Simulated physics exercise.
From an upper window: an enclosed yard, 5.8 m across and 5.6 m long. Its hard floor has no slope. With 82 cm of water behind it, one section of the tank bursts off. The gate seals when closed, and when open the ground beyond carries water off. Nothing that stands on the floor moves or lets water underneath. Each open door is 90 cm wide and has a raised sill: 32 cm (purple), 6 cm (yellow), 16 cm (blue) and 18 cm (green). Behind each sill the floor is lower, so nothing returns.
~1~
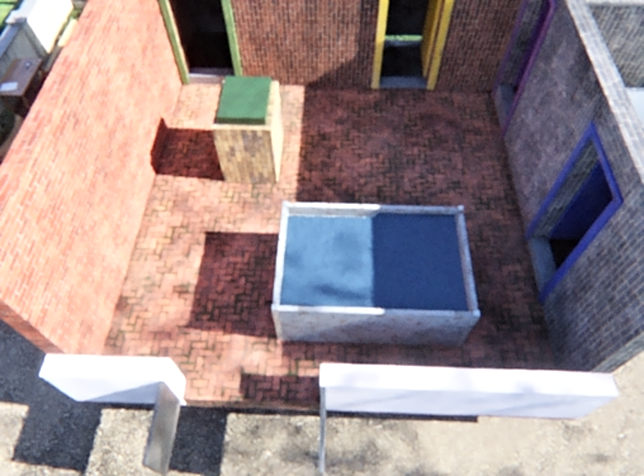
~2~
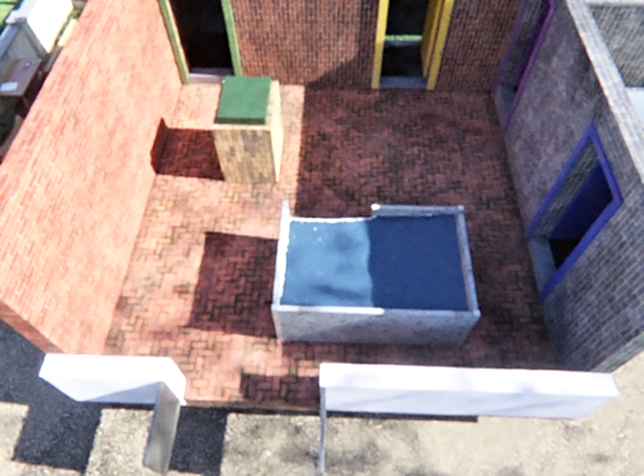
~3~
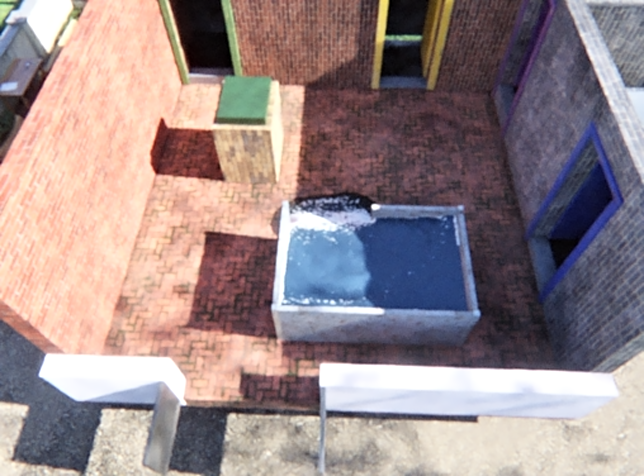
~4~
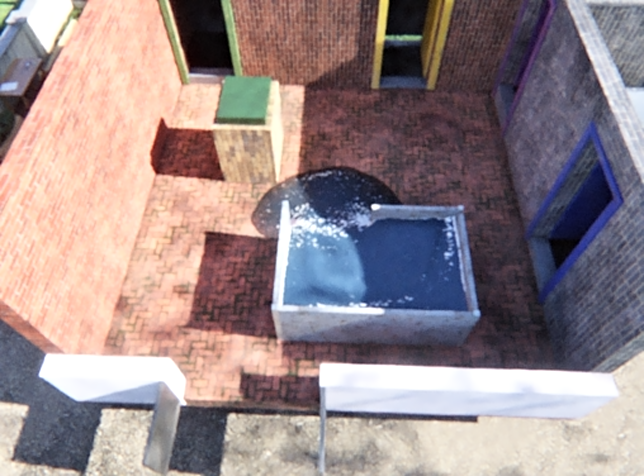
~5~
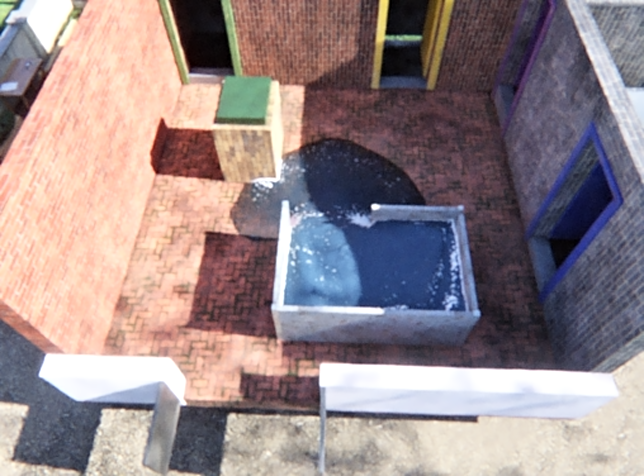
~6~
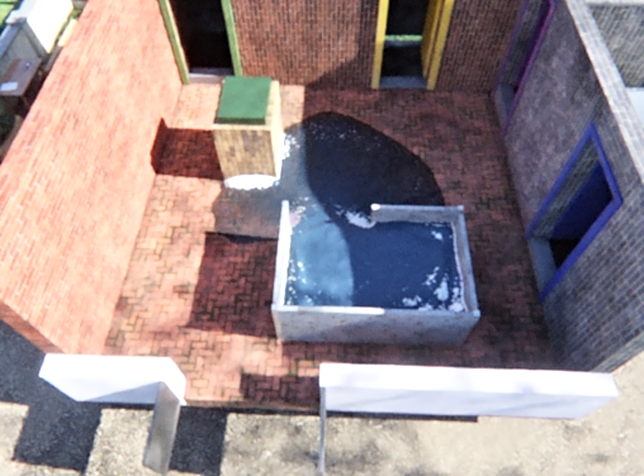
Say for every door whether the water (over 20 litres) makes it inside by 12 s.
Within that time: At the purple door it does not reach the limit; at the yellow door it goes over the limit; at the blue door it does not reach the limit; at the green door it does not reach the limit.
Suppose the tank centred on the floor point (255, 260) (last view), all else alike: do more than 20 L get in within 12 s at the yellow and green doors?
Then: Yellow past it, green past it.
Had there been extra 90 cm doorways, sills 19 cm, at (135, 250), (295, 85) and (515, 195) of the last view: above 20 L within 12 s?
In turn: Below, above, below.
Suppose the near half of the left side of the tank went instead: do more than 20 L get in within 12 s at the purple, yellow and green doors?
Then: Purple not over, yellow not over, green over.
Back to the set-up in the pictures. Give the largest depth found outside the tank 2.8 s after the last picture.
Up to some 32 cm.
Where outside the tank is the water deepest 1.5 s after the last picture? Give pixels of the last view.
At about (326, 87).
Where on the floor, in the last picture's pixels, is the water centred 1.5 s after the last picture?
Near (333, 195).
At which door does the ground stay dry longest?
Last comes the blue one.
Then, 0.7 s after the last picture water covers 40 % of the floor and is deepest (44 cm) near (306, 86); purple door not reached, yellow door 7 cm at the sill, 5 L in, blue door not reached, green door not reached.
Then, 1.5 s after the last picture water covers 50 % of the floor and is deepest (41 cm) near (326, 87); purple door 6 cm at the sill, 0 L in, yellow door 19 cm at the sill, 63 L in, blue door not reached, green door 8 cm at the sill, 0 L in.
Then, 2.8 s after the last picture water covers 65 % of the floor and is deepest (32 cm) near (461, 89); purple door 29 cm at the sill, 0 L in, yellow door 13 cm at the sill, 117 L in, blue door not reached, green door 14 cm at the sill, 1 L in.
Then, 6.3 s after the last picture water covers 95 % of the floor and is deepest (14 cm) near (484, 375); purple door 12 cm at the sill, 1 L in, yellow door 10 cm at the sill, 170 L in, blue door 4 cm at the sill, 0 L in, green door 11 cm at the sill, 4 L in.
Then, 11.3 s after the last picture water covers 100 % of the floor and is deepest (10 cm) near (545, 391); purple door 7 cm at the sill, 1 L in, yellow door 6 cm at the sill, 178 L in, blue door 9 cm at the sill, 0 L in, green door 7 cm at the sill, 4 L in.
